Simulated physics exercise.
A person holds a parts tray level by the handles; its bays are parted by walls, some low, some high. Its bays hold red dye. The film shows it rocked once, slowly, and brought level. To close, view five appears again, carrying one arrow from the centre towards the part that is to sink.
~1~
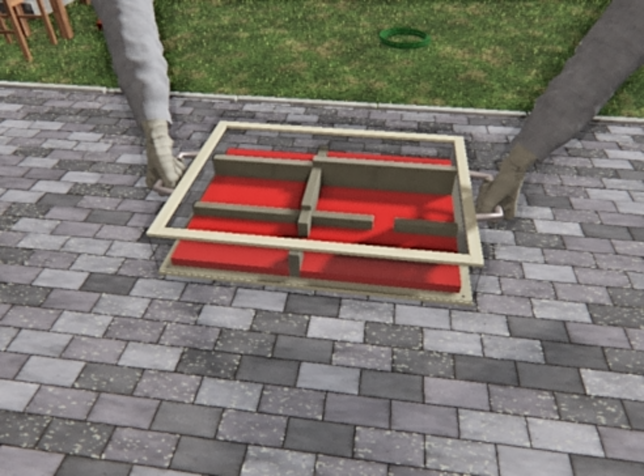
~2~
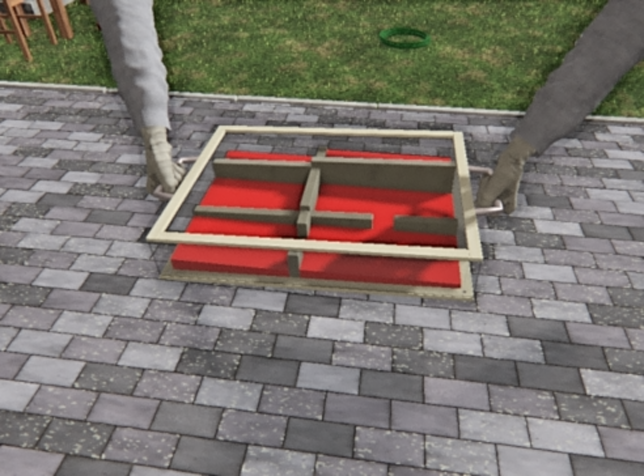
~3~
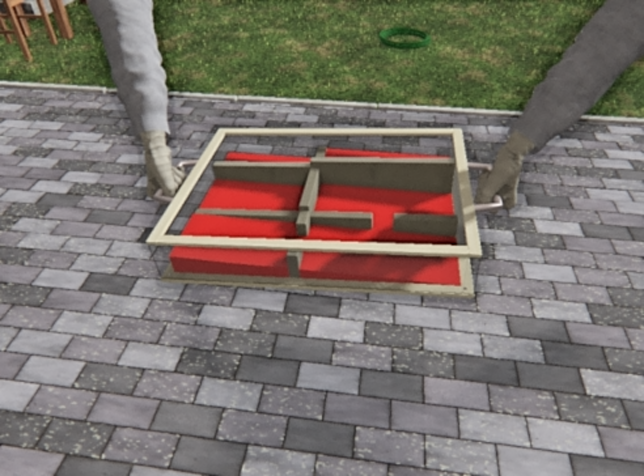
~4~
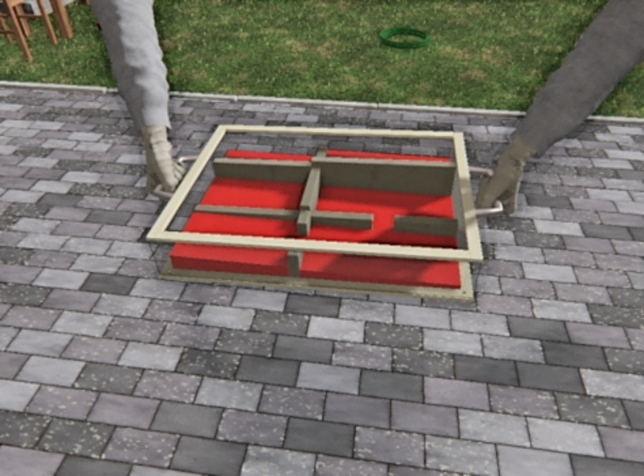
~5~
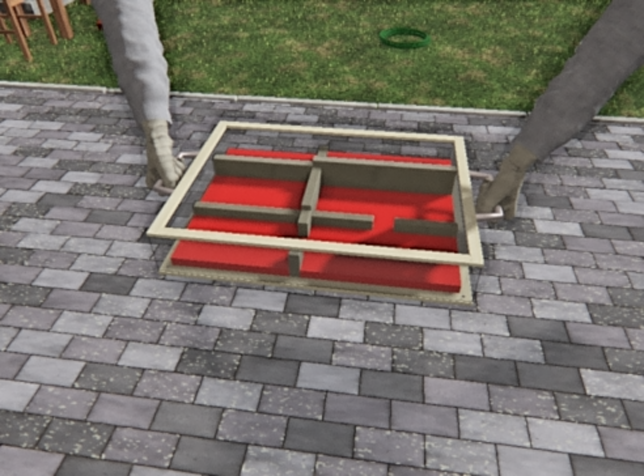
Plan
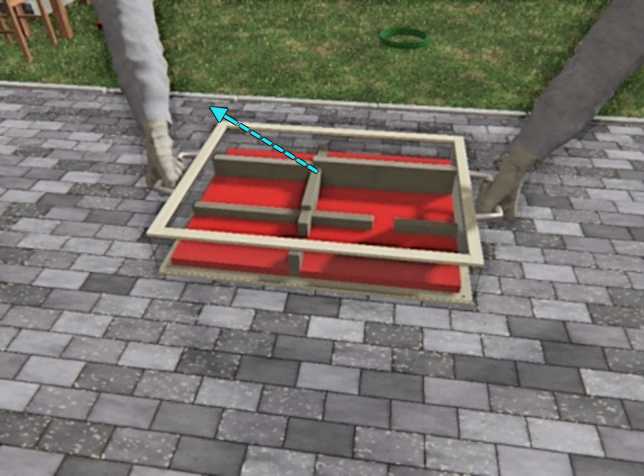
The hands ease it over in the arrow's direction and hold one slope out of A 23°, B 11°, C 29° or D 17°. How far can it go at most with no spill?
Tilt B just does it.
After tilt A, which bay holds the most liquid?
It is the back left one.
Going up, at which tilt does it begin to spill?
D.
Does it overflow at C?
Yes.
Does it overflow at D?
Yes.
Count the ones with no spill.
One of the four.
The tray is level; deepest in the back right bay, at (385, 167), shallowest in the centre right.
Tipped about 2° down to the left; no wall is crossed.
Tipped about 4° down to the left; no wall is crossed.
Tipped about 2° down to the left; no wall is crossed.
The tray is level; deepest in the back right bay, at (385, 167), shallowest in the centre right.
The arrow ends at (215, 110).
If A is chosen, about 34 % goes over the rim.
If B is chosen, nothing spills; the centre left bay holds the most.
If C is chosen, about 56 % goes over the rim.
If D is chosen, about 7 % goes over the rim.
